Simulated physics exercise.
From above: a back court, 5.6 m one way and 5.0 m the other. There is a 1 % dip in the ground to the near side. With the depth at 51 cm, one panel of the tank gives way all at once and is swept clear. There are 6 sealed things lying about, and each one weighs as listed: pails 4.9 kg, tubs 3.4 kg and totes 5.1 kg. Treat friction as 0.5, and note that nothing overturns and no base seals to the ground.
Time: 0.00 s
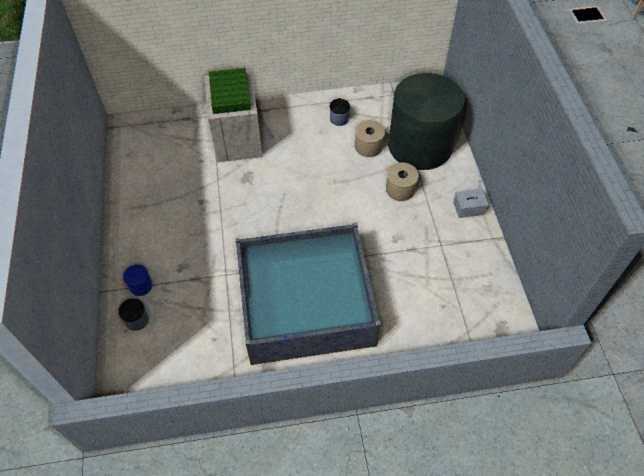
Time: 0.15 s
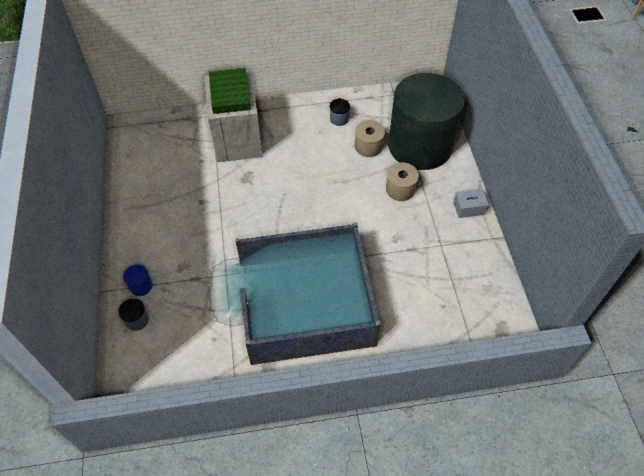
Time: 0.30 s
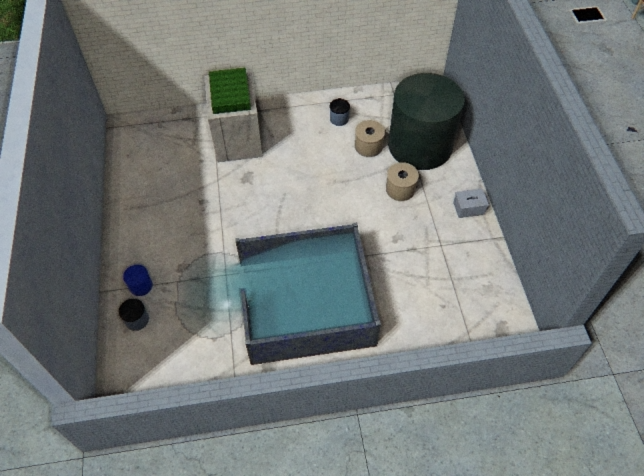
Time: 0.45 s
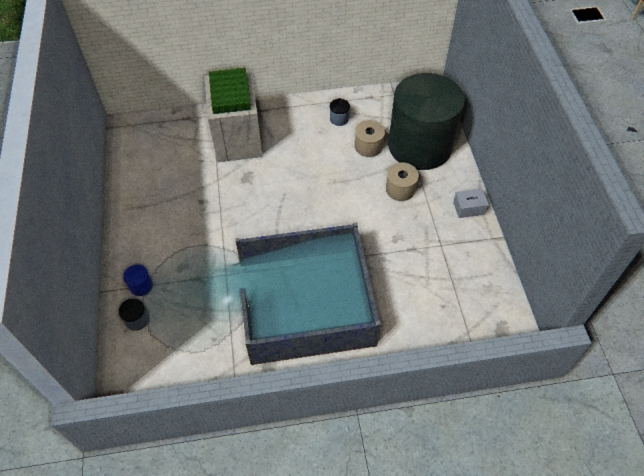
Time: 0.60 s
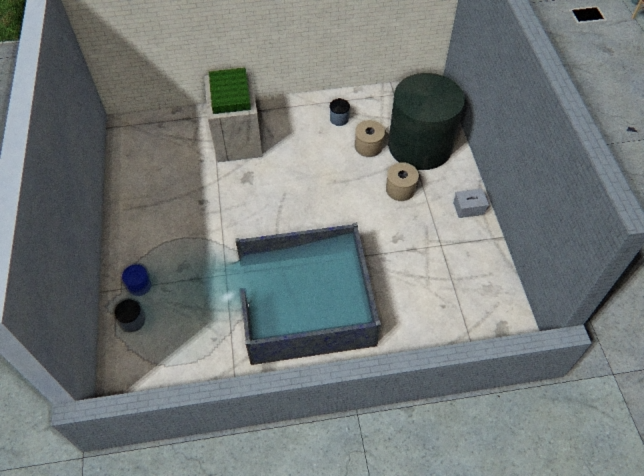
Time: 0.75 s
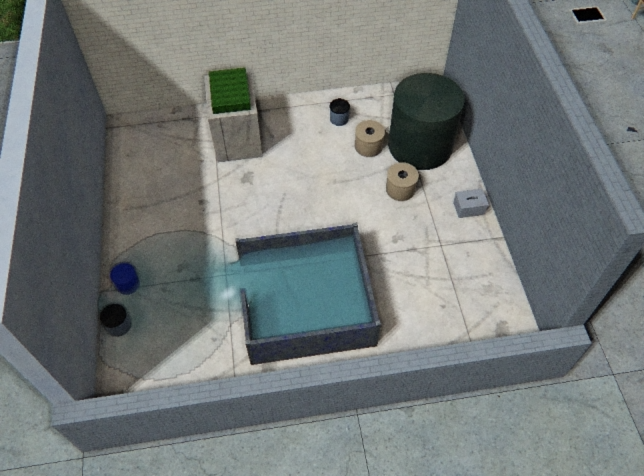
Water poured out through the left side of a square tank in a walled yard and spread across the floor, then nudged a blue tub and a dark one slightly to the left.
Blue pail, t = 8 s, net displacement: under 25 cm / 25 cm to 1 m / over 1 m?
Over 1 m.
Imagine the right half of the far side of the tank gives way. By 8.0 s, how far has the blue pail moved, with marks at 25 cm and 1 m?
With that failure, the blue pail remains in position.
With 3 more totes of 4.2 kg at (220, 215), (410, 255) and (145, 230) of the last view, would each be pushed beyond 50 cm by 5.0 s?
Respectively: Smaller, smaller, greater.
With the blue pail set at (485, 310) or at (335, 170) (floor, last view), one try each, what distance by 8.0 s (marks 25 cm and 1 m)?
Nearly still; nearly still.
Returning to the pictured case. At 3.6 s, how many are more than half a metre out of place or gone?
That would be 2.
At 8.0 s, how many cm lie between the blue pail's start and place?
It's about 200 cm away.
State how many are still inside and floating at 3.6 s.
Count: 0.
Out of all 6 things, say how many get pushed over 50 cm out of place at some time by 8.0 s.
That comes to 2.
After 1.6 s the blue pail is near (113, 234), 0.7 m from its start, afloat; 2 afloat.
After 3.6 s the blue pail is near (181, 152), 2.1 m from its start, aground; 0 afloat.
After 5.6 s the blue pail is near (184, 148), 2.2 m from its start, aground; 0 afloat.
After 8.0 s the blue pail is near (197, 155), 2.1 m from its start, afloat; 1 afloat.
